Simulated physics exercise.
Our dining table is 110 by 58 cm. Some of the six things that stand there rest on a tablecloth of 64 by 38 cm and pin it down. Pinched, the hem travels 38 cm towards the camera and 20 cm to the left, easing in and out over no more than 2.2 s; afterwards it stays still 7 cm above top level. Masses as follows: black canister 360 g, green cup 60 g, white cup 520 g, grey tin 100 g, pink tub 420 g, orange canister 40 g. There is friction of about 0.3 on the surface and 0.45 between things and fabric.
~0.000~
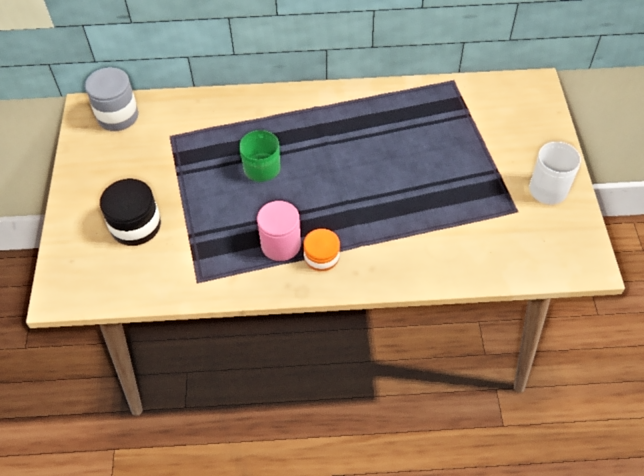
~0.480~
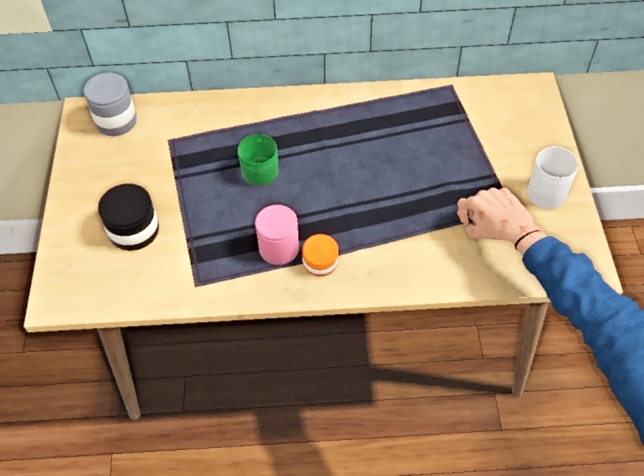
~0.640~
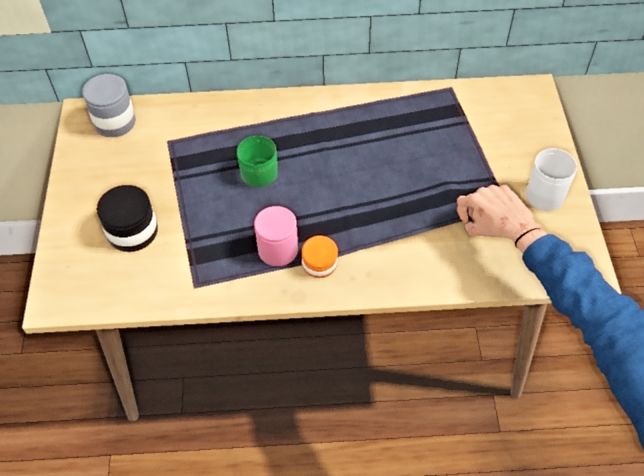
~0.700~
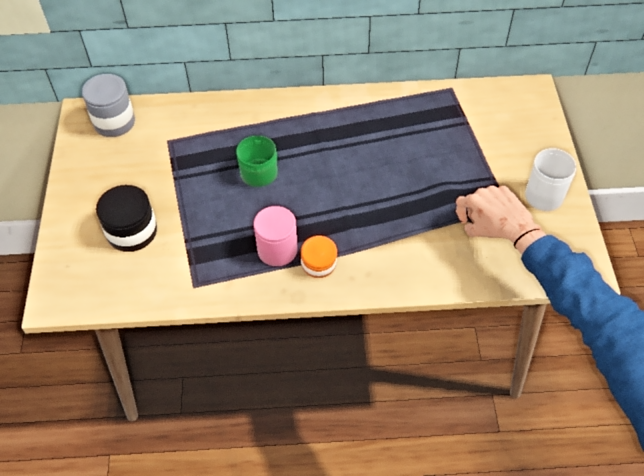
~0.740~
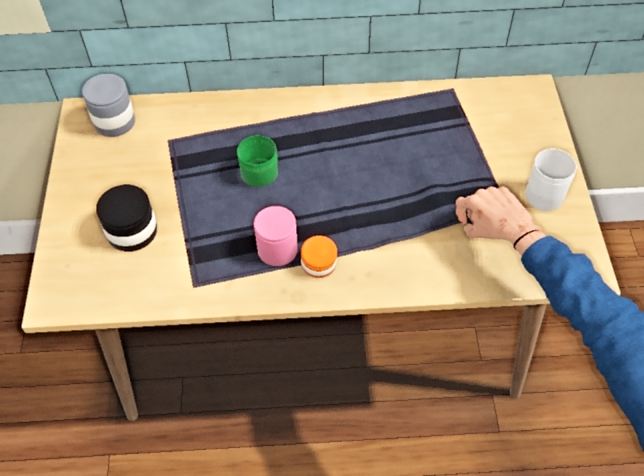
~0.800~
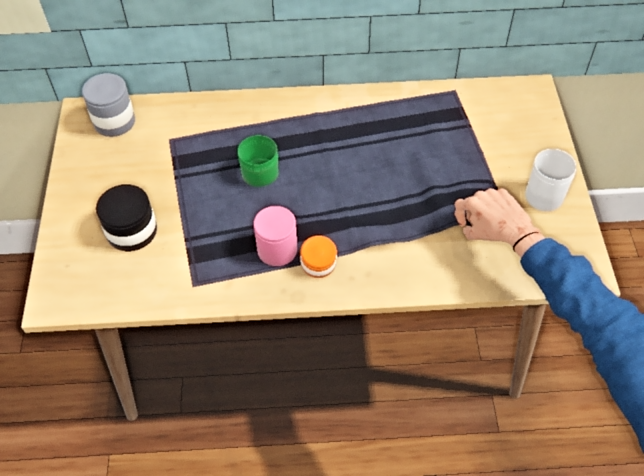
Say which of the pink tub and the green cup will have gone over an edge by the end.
I reckon the pink tub will survive up there, I reckon the green cup will survive up there.
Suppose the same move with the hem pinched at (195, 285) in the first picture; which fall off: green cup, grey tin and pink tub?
Afterwards green cup comes off, grey tin is still on top and pink tub comes off.
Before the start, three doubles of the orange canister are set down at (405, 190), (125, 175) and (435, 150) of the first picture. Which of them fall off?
By position: Off, on, off.
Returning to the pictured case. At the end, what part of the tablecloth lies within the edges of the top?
Share within the edges: Approx. 55 %.
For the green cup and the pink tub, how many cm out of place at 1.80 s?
The green cup is 8 cm out, the pink tub 0 cm.
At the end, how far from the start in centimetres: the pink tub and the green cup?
Roughly: Pink tub 8 cm; green cup 25 cm.
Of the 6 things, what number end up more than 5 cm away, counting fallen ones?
The answer is 3 of them.
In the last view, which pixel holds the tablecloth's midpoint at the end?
Near (371, 304).
At 1.3 s, 100 % of the tablecloth is still over the top; green cup 3 cm off its start, orange canister 1 cm off its start.
At 1.8 s, 90 % of the tablecloth is still over the top; green cup 8 cm off its start, orange canister 3 cm off its start.
At 2.3 s, 70 % of the tablecloth is still over the top; green cup 20 cm off its start at (338, 197), pink tub 4 cm off its start at (285, 240), orange canister 10 cm off its start at (292, 289).
At 2.8 s, 55 % of the tablecloth is still over the top; green cup 26 cm off its start, pink tub 8 cm off its start, orange canister over the edge.
At 4.4 s, 55 % of the tablecloth is still over the top; green cup 26 cm off its start at (357, 218), pink tub 8 cm off its start at (291, 258), orange canister over the edge.
